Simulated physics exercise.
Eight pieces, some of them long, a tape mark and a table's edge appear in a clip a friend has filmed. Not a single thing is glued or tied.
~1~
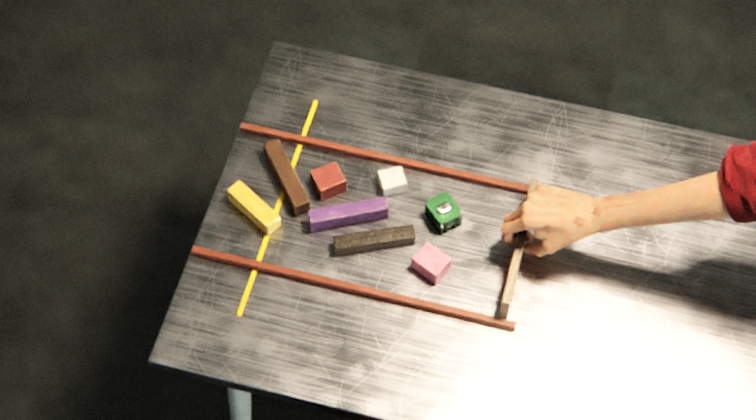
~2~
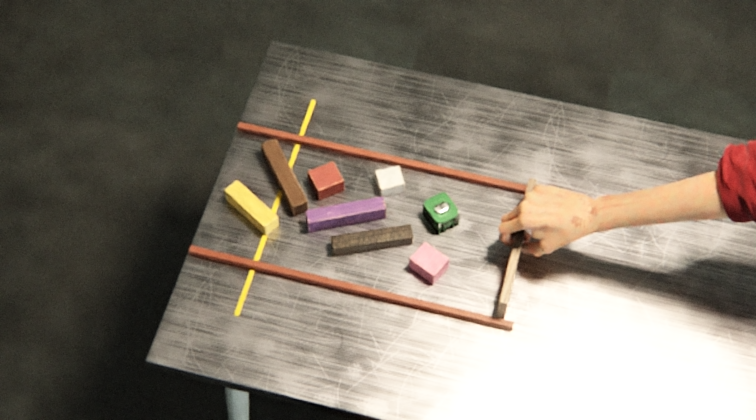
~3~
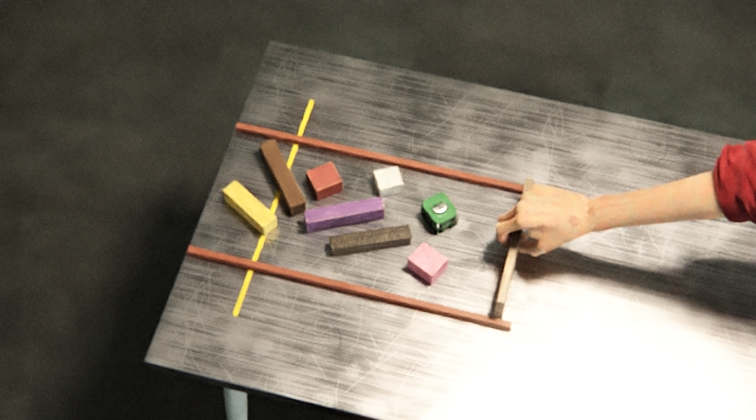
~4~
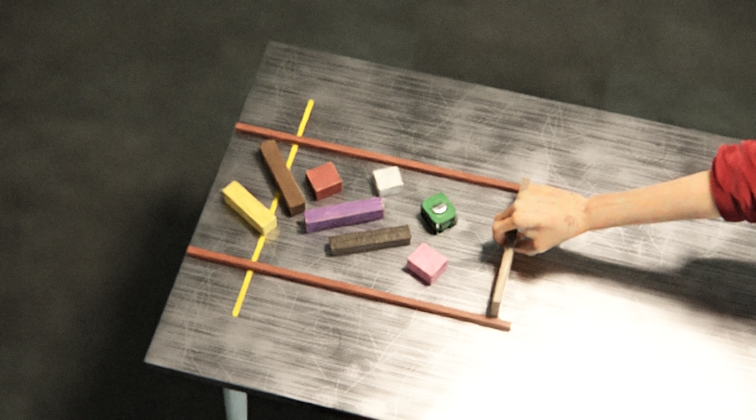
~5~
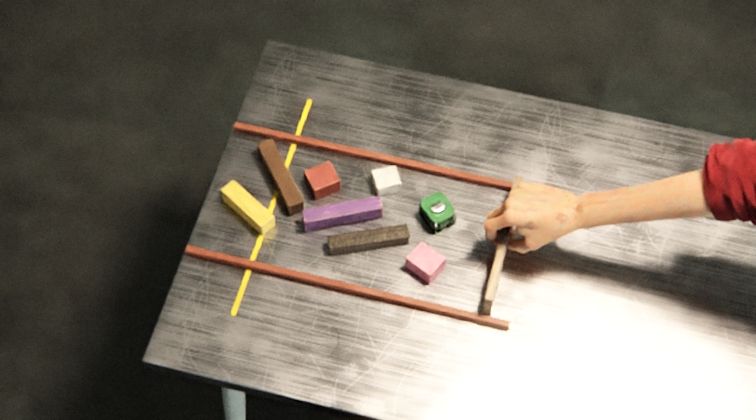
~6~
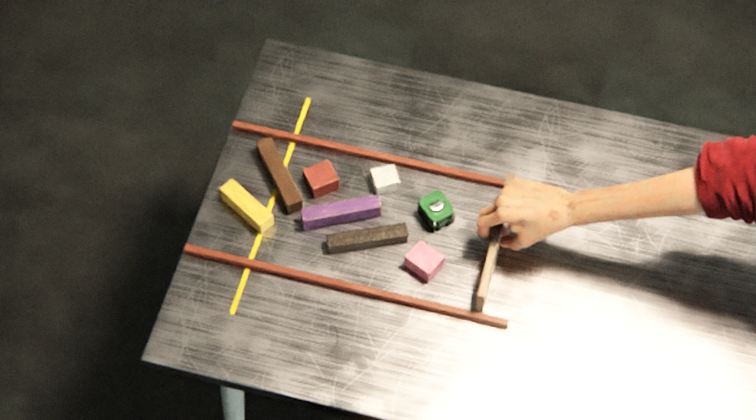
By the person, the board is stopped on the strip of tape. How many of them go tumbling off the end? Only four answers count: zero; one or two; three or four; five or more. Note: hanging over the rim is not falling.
The count that comes down will most likely be a single one or two.
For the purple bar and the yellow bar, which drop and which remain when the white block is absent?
The purple bar would remain on top, and the yellow bar would go down.
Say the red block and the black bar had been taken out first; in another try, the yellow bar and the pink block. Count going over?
The count is 0 in one try and 0 in the other, in that order.
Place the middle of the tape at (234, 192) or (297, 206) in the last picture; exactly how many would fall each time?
That would be 5, then 0.
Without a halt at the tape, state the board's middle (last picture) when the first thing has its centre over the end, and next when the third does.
Pixels in order: Roughly (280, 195), roughly (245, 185).
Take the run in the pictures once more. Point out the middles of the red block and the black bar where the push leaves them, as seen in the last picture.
First object: (244, 151); second object: (230, 222).
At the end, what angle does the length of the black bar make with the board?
Angle: Close to 40 degrees.
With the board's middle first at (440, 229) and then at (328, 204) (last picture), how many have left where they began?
Well, it's 2 at the first one and 8 at the second.
Early on, none off yet; yellow bar at rest near (247, 206); brown stick at rest near (280, 175); red block at rest near (321, 179).
A while later, none off yet; yellow bar moving near (242, 208); brown stick at rest near (279, 175); red block travelled a little near (310, 177).
Finally, the number that fall off is one or two; lost, yellow bar.
